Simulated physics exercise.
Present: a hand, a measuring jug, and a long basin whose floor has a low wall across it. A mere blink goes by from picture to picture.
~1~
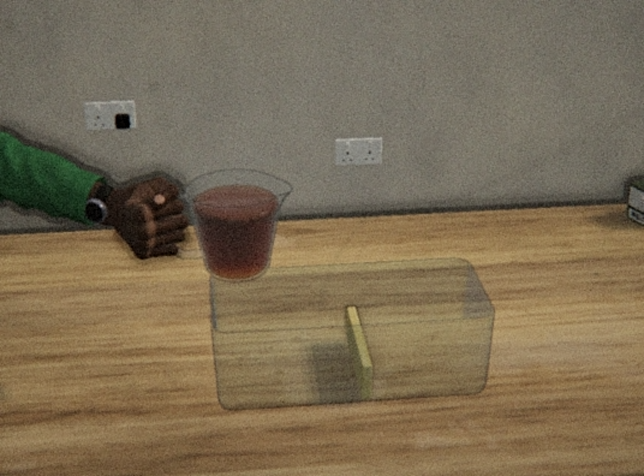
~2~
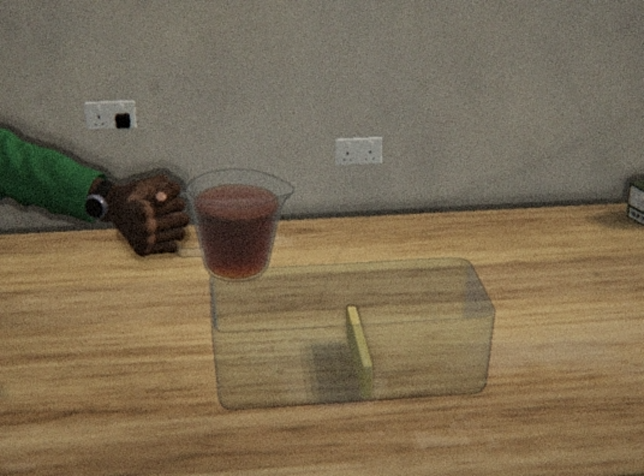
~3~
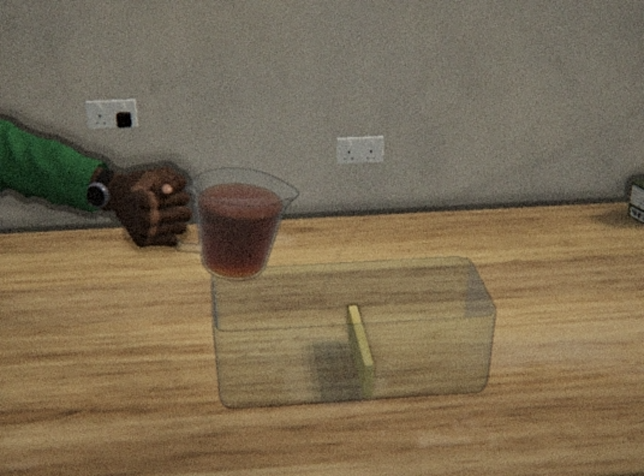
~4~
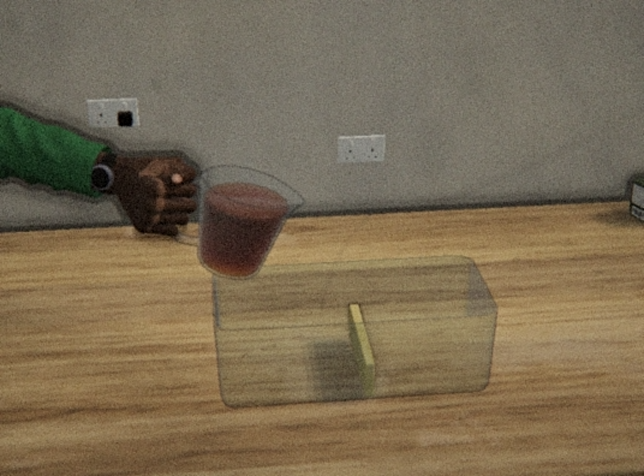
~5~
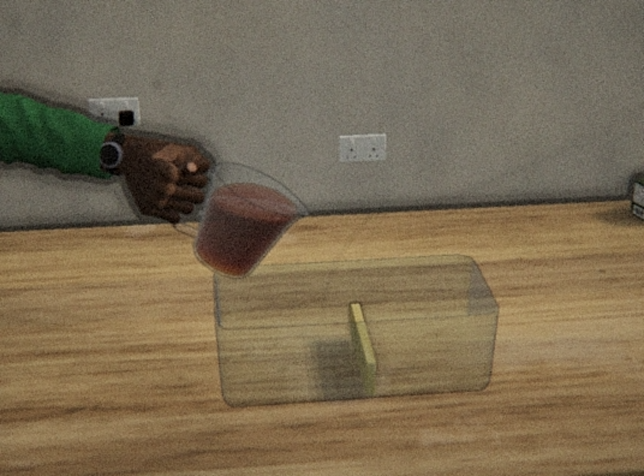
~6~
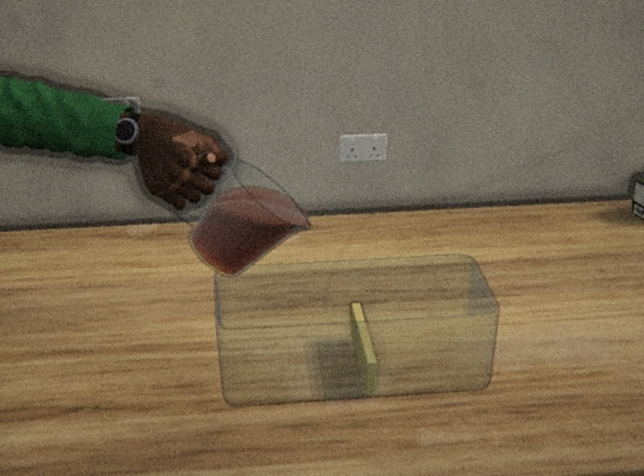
On a wooden worktop, a hand in a green sleeve holds a clear jug of dark red liquid above the left end of a transparent basin with a low inner wall, and steadily tilts it rightward until the liquid reaches the lip.
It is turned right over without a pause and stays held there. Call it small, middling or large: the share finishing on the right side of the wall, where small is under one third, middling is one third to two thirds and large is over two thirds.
Small.
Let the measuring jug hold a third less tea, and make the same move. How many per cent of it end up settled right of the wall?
I'd put it at around 10 %.
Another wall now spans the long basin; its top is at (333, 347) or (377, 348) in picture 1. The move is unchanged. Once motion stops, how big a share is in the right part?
In turn some 35 and 20 in a hundred.
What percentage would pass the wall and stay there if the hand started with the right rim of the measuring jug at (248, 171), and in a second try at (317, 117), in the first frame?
10 %, then 35 %.
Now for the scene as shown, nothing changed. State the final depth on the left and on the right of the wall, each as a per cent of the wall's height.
Roughly 40 left of the wall, roughly 0 right of it.
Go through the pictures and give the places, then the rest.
In the first picture, it leans 0°; its right rim is at (293, 187); the tea meets the walls at (191, 201) and (279, 196); the long basin's rim runs from (211, 303) to (482, 287); the wall's top is at (359, 336).
In the second picture, it leans 2°; its right rim is at (295, 188); the tea meets the walls at (192, 199) and (280, 197).
In the third picture, it leans 7°; its right rim is at (299, 192); the tea meets the walls at (196, 196) and (284, 199).
In the fourth picture, it leans 16°; its right rim is at (305, 200); the tea meets the walls at (204, 193) and (290, 201).
In the fifth picture, it leans 28°; its right rim is at (310, 212); the tea meets the walls at (208, 196) and (299, 205).
In the sixth picture, it leans 41°; its right rim is at (312, 226); the tea meets the walls at (201, 215) and (302, 215); 2 per cent is over the edge.
A moment on, the measuring jug is tipped right over and 28 per cent is still to pour, 58 is left of the wall and 0 right of it.
Next, the measuring jug is tipped right over and 1 per cent is still to pour, 88 is left of the wall and 2 right of it.
Then the measuring jug is tipped right over and 0 per cent is still to pour, 86 is left of the wall and 8 right of it.
Later the measuring jug is tipped right over and 0 per cent is still to pour, 86 is left of the wall and 9 right of it.
In the end 86 per cent lies left of the wall, 9 right of it and 5 outside.
